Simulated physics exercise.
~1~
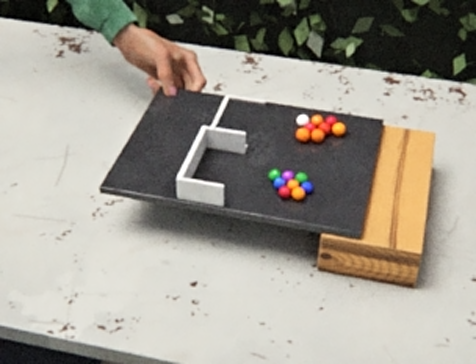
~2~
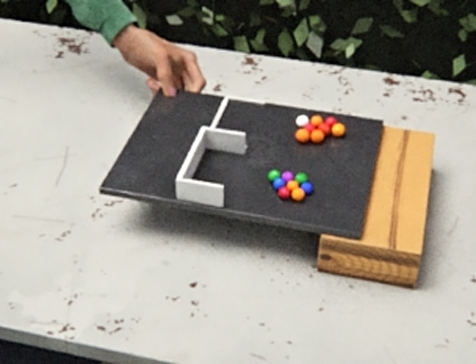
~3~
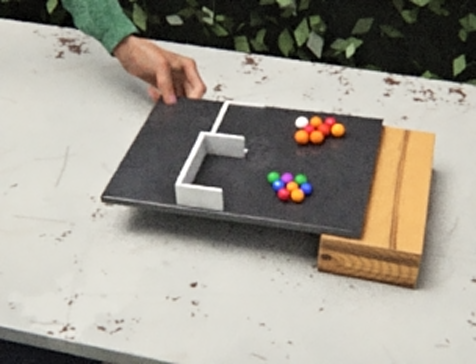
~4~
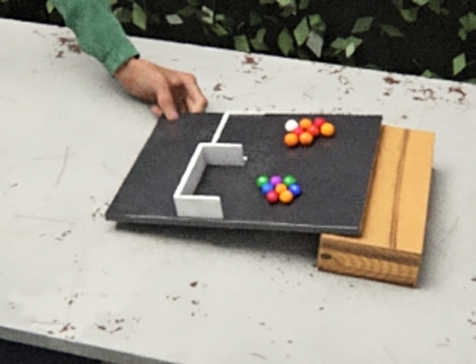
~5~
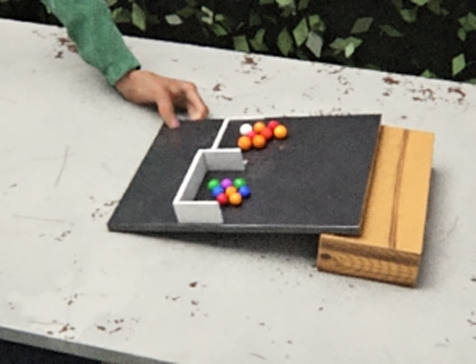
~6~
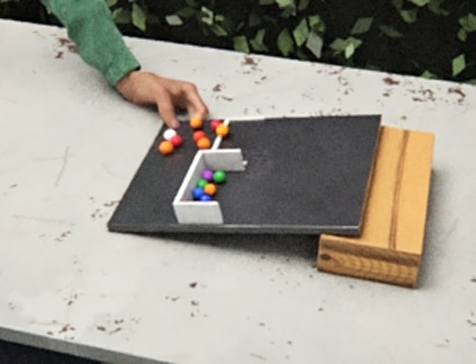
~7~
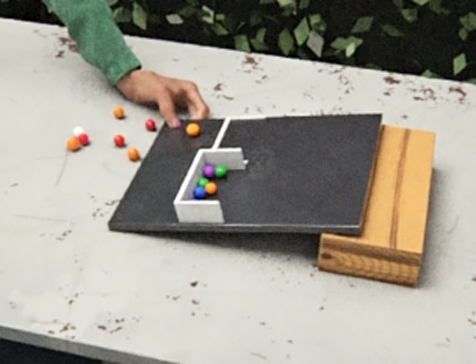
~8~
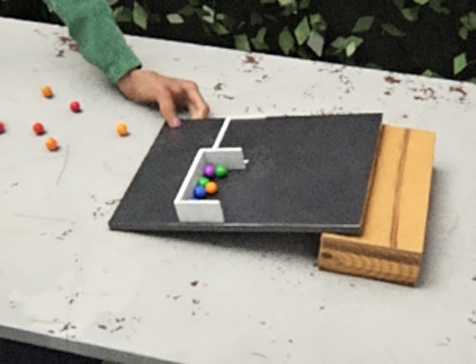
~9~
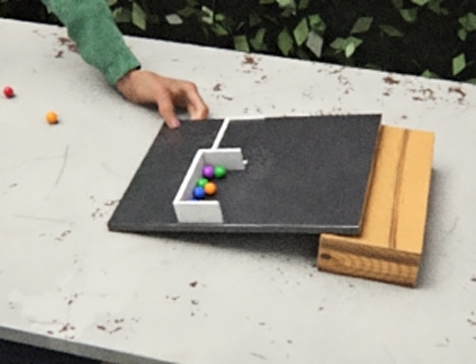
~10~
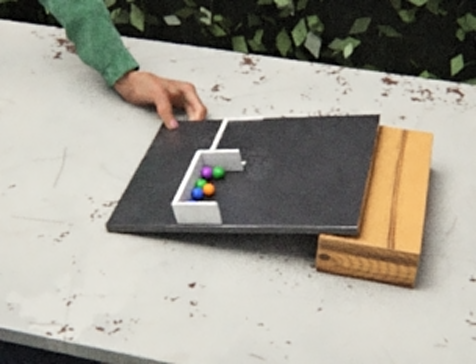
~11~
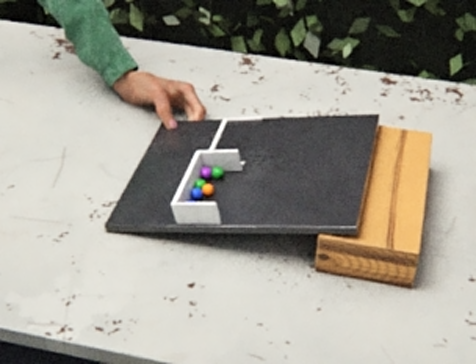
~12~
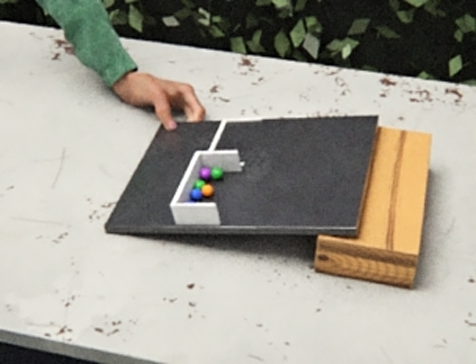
Two clusters of small coloured balls rest on a dark board, seen from above at a slight angle on a worn pale table with leafy plants behind. The board's right end lies on a wooden block, while a green-sleeved hand holds the left. As the hand lowers its end slightly, both clusters roll left. The front, multicoloured balls gather inside a white three-sided barrier, while the back cluster of orange, red and white balls passes a low white strip. These roll off the board, across the table and out of view, leaving the front balls held behind their barrier.
